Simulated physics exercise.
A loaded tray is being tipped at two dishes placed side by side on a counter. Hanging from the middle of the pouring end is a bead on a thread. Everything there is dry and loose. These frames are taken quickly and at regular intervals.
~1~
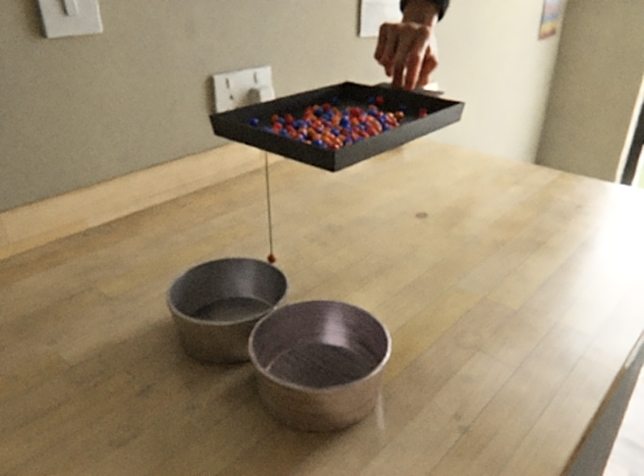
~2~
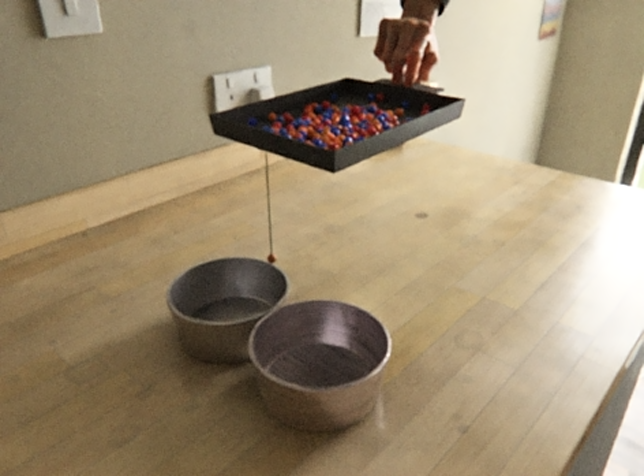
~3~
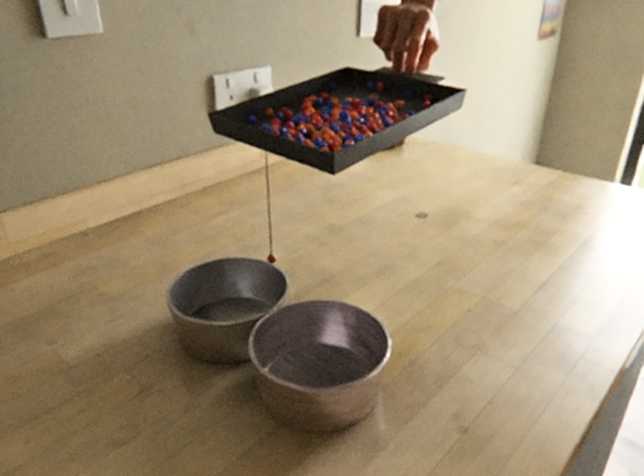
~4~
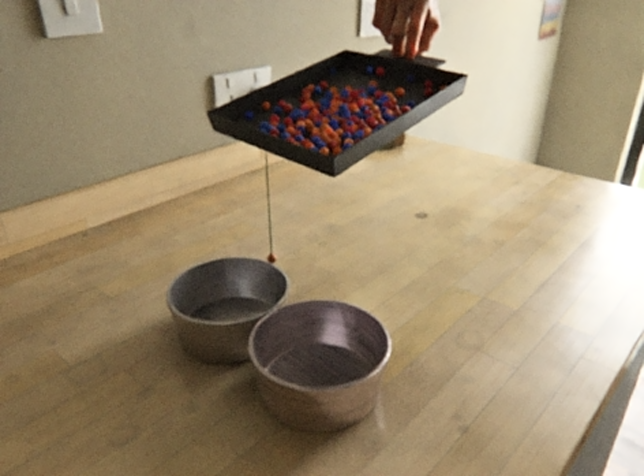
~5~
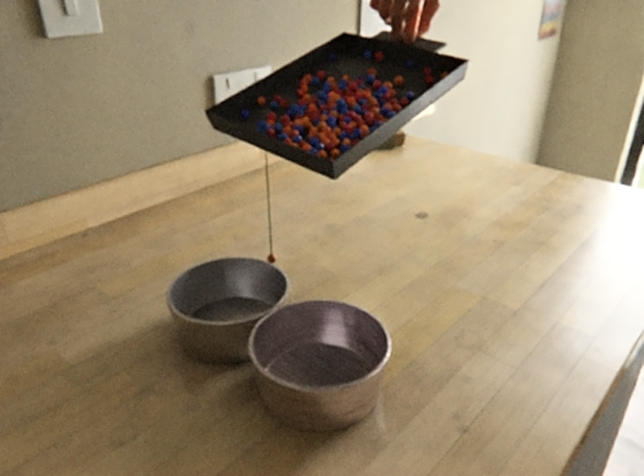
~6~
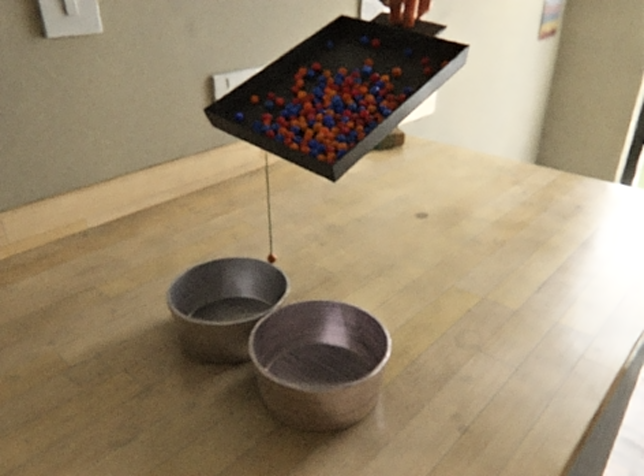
A hand at the upper right grips the far edge of a black tray of red, orange and blue beads above a pale wooden counter, seen from slightly above by a still camera. Two round metal dishes sit side by side below, near a red bead hanging on a thread. The hand raises the far edge, the near right corner dips lowest, and the beads shift and spread across the tray.
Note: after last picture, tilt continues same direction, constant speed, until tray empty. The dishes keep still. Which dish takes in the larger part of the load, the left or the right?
Larger portion: Right.
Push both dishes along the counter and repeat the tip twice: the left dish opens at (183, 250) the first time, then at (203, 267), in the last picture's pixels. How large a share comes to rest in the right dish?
Around 40 and around 90 per cent, in that order.
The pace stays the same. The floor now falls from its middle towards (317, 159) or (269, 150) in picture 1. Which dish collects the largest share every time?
Try 1: The right-side dish; try 2: The left-side dish.
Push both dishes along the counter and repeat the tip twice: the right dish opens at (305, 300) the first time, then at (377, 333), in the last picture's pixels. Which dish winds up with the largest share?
The first try: The dish on the right. The second: The left dish.
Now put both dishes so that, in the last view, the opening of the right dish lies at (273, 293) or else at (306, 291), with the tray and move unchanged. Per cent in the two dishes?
About 60 per cent, then about 60 per cent.
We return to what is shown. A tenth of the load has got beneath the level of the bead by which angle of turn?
Approx. 90° from level.
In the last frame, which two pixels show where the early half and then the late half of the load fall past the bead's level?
It passes near (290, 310) first and then near (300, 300).
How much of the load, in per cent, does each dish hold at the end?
Final share: Left dish at 20 per cent, right dish at 70 per cent.
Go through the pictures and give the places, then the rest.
In the first picture, corners of the pouring end (213, 115) and (334, 149), level; middle of the load (337, 130), round plastic beads; left dish (182, 331); right dish (271, 395); bead on its thread (272, 258).
In the second picture, corners of the pouring end (213, 114) and (334, 150), level; middle of the load (337, 129).
In the third picture, corners of the pouring end (212, 113) and (333, 152), tipped barely, lowest at the right corner; middle of the load (337, 125), just a few on the move.
In the fourth picture, corners of the pouring end (210, 112) and (333, 156), tipped a little, lowest at the right corner; middle of the load (336, 120), about a tenth on the move.
In the fifth picture, corners of the pouring end (209, 110) and (332, 160), tipped clearly, lowest at the right corner; middle of the load (334, 116), roughly a quarter on the move.
In the sixth picture, corners of the pouring end (207, 109) and (331, 163), tipped clearly, lowest at the right corner; middle of the load (330, 114), almost all on the move; left dish (182, 331); right dish (271, 395).
Just after the last frame, tray tipped steeply; almost all on the tray; just a few in the air.
A moment on, tray tipped past a quarter turn; roughly a quarter on the tray; roughly a third in the right dish; about a tenth in the left dish; just a few outside both; roughly a quarter in the air.
Further on, tray tipped past a quarter turn; roughly two thirds in the right dish; roughly a quarter in the left dish; about a tenth outside both.
When it is over, tray tipped past a quarter turn; roughly two thirds in the right dish; roughly a quarter in the left dish; about a tenth outside both.
